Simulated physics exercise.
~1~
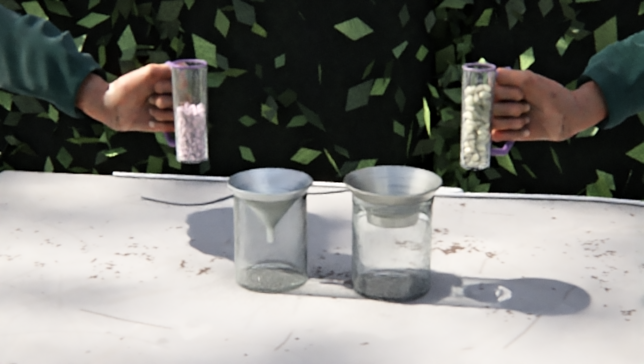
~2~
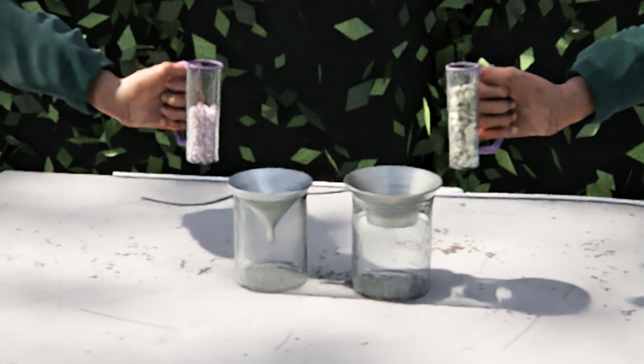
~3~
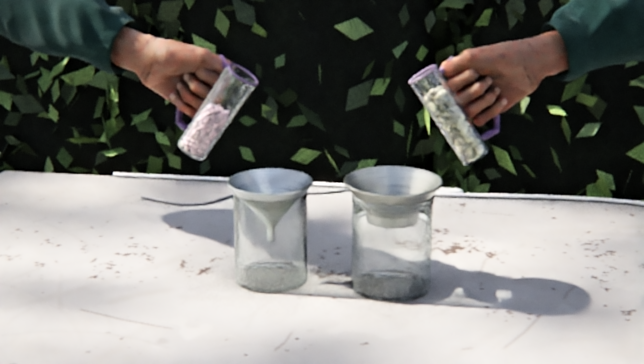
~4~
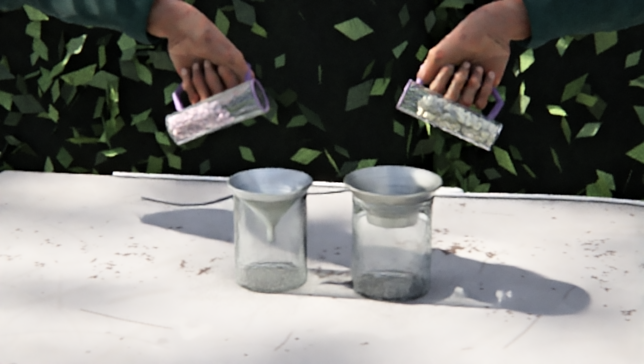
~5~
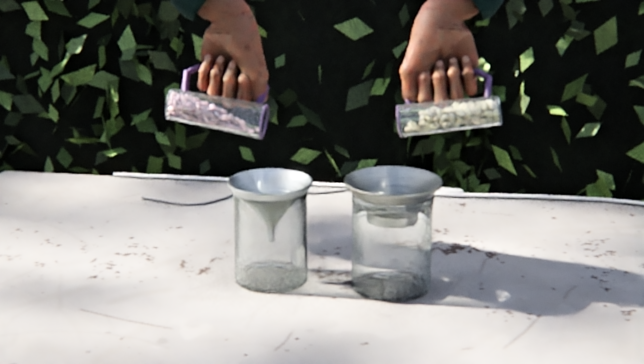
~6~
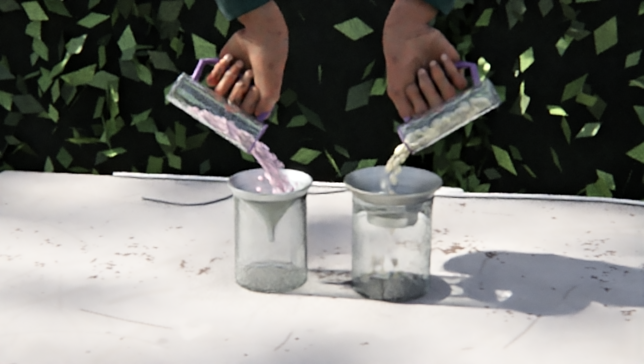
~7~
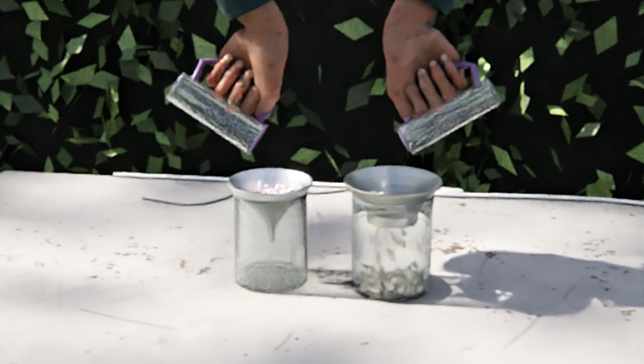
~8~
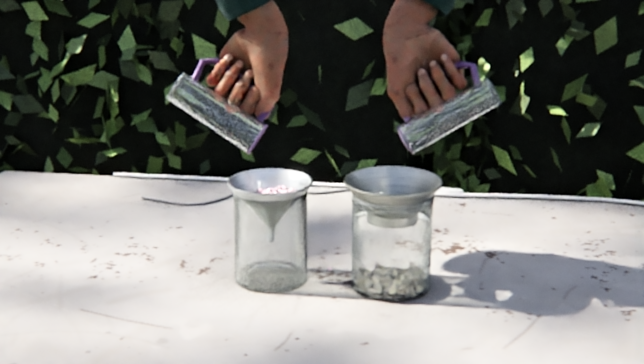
Two hands in dark green sleeves hold clear, purple-rimmed cups above a pale, worn outdoor table, seen from the front against dark leafy netting. The left cup holds pinkish bits and the right one cream-coloured bits, and below them stand two glass jars topped with grey funnels. The hands move inward and tip the cups onto their sides, then further over, so both loads pour into the funnels. The cups empty. The pinkish bits stay clogged in the left funnel with none dropping into its jar, while the cream bits run through and settle at the bottom of the right jar.
